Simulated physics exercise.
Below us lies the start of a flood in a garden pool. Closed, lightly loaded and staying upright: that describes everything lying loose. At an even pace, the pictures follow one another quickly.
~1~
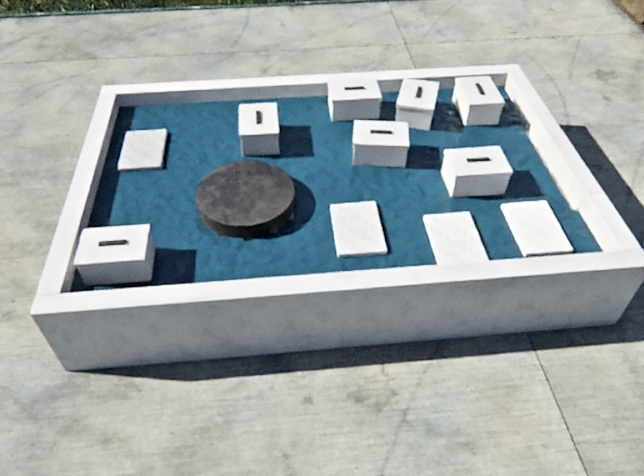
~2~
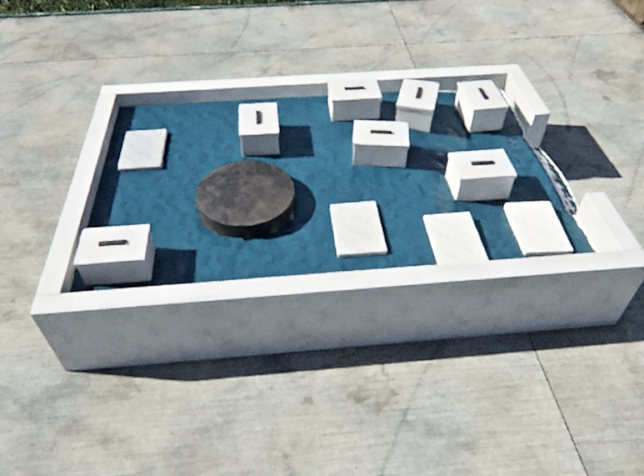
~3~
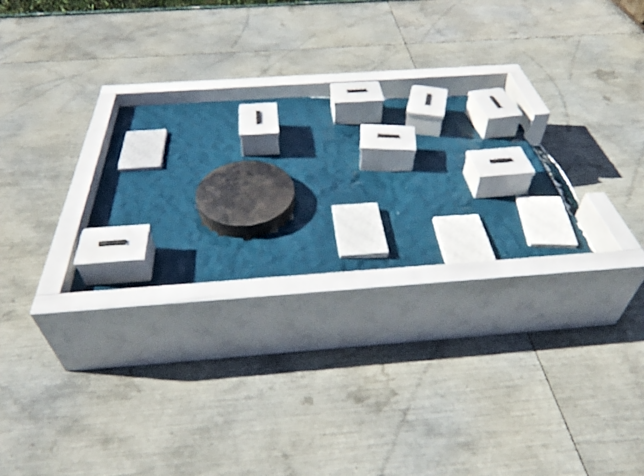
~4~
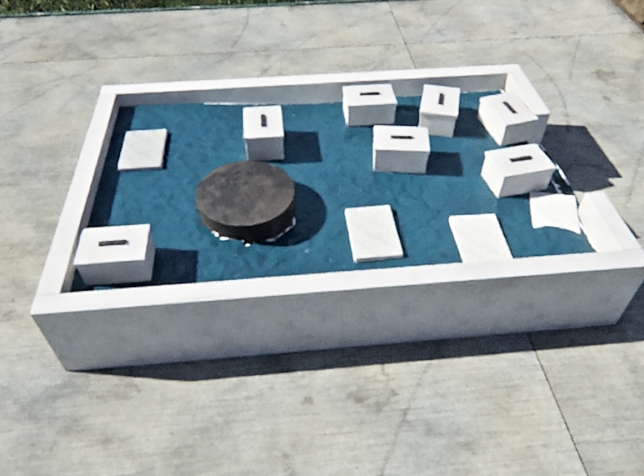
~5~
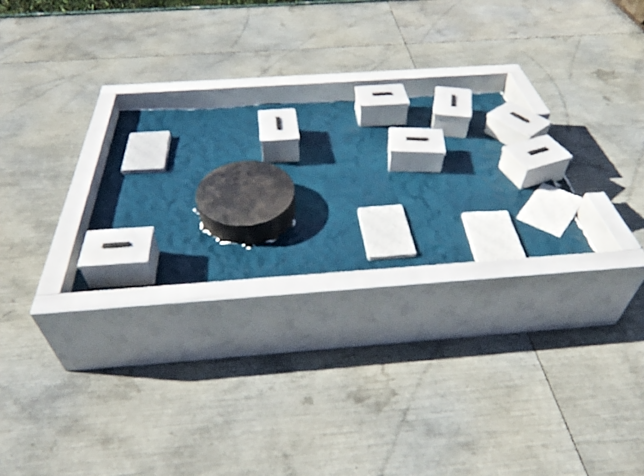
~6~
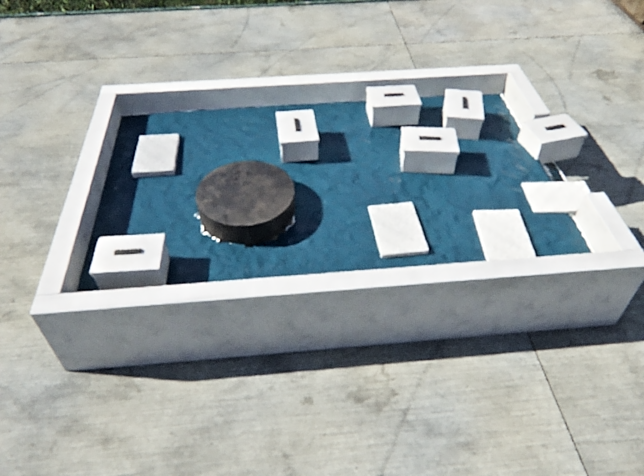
To begin with, white boxes and flat slabs float on blue water around a dark round block inside a pale walled pool. A gap opens in the right wall, and the pieces nearest it drift rightward, turning and crowding the opening. Gradually the rest shift right too, while the round block stays put.
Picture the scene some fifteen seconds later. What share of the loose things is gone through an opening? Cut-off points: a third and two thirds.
The portion will probably reach two thirds or more.
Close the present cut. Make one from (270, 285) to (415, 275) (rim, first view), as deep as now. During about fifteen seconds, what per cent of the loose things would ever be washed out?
Roughly 50 %.
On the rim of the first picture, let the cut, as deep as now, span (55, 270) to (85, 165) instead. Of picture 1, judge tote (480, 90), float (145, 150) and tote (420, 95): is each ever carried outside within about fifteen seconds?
In turn: Kept in, washed out, stays.
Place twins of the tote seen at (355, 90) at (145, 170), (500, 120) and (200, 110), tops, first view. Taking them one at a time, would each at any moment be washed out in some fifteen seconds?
Remains; escapes; remains.
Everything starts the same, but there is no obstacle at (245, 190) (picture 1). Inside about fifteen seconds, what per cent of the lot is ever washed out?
Result: Approx. 70 %.
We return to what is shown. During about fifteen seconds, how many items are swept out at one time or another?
The total is 9.
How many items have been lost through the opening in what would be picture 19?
Total: 6.
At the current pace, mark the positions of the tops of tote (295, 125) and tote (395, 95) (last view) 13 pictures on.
They should end up near (402, 147) and (502, 122) respectively.
A moment on, 3 of 11 are out; 8 afloat.
Next, 6 of 11 are out; 5 afloat.
Later, 8 of 11 are out; 3 afloat.
In the end, 9 of 11 are out; 2 afloat.
